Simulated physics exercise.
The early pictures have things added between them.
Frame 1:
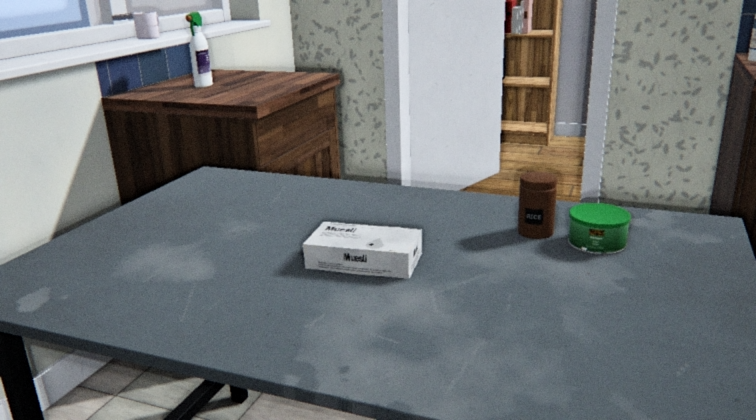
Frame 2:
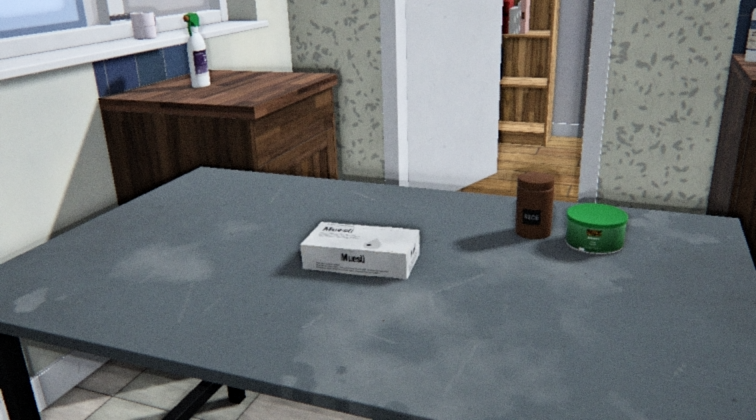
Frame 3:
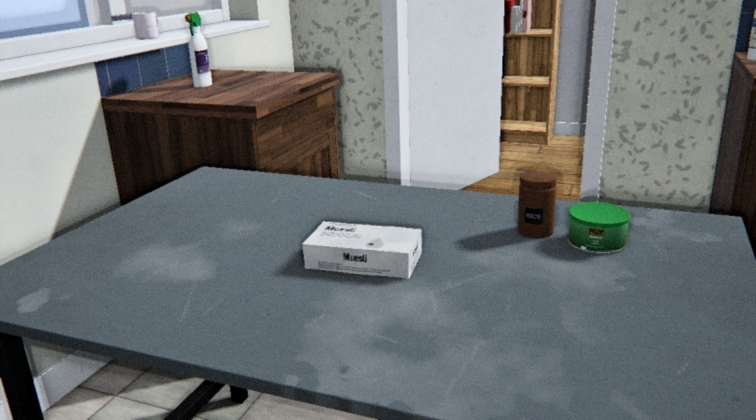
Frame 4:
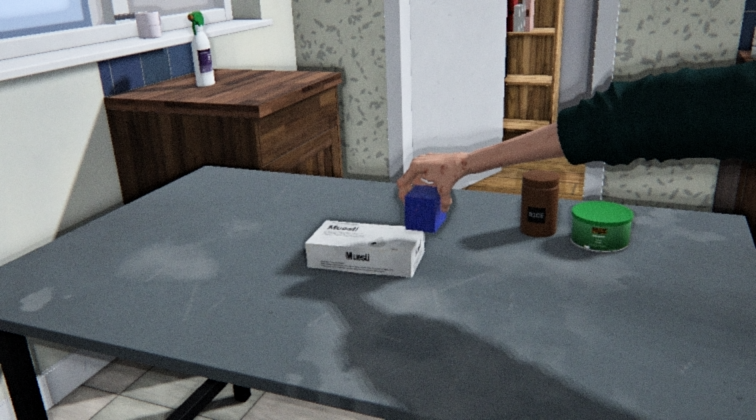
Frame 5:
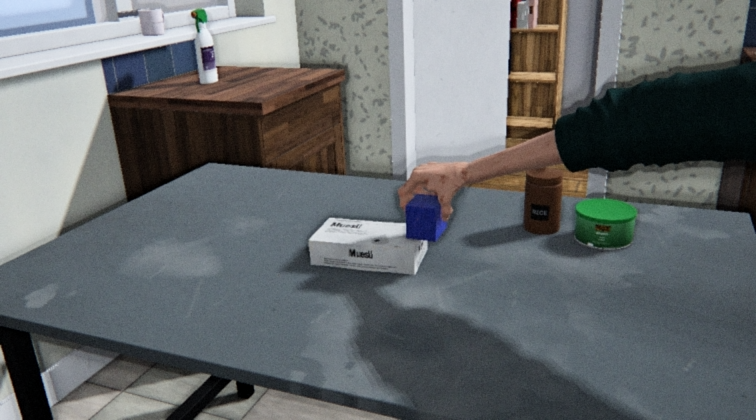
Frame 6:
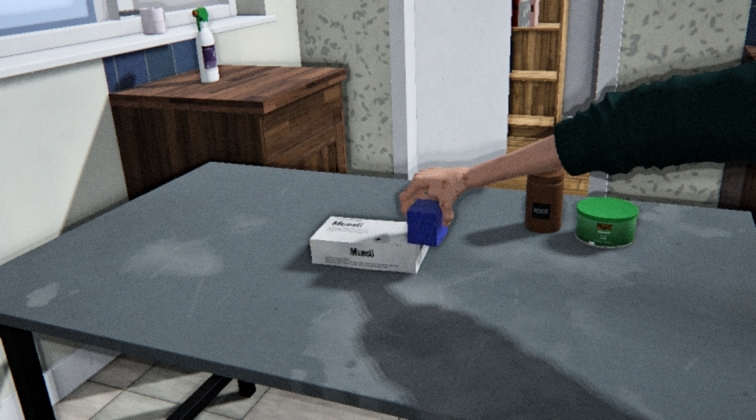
A blue block, held by a hand reaching in from the right, comes into view above a grey table holding a white packet, a brown jar and a green tub, then lowers slightly and is set down beside the packet, still held.
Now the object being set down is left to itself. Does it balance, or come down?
My prediction: Unsteady.
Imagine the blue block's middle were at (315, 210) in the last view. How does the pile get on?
The pile tumbles.
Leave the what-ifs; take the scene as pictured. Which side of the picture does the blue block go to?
It goes rightward.
Then, 0.30 s on from there, blue block now fallen.
Then, 0.90 s on from there, nothing new.
Then, 2.30 s on from there, blue block resting near (455, 253).
In the end, fallen, blue block; the other 3 unmoved. At the end, from the last picture's camera, blue block near (455, 253). The pile comes apart.
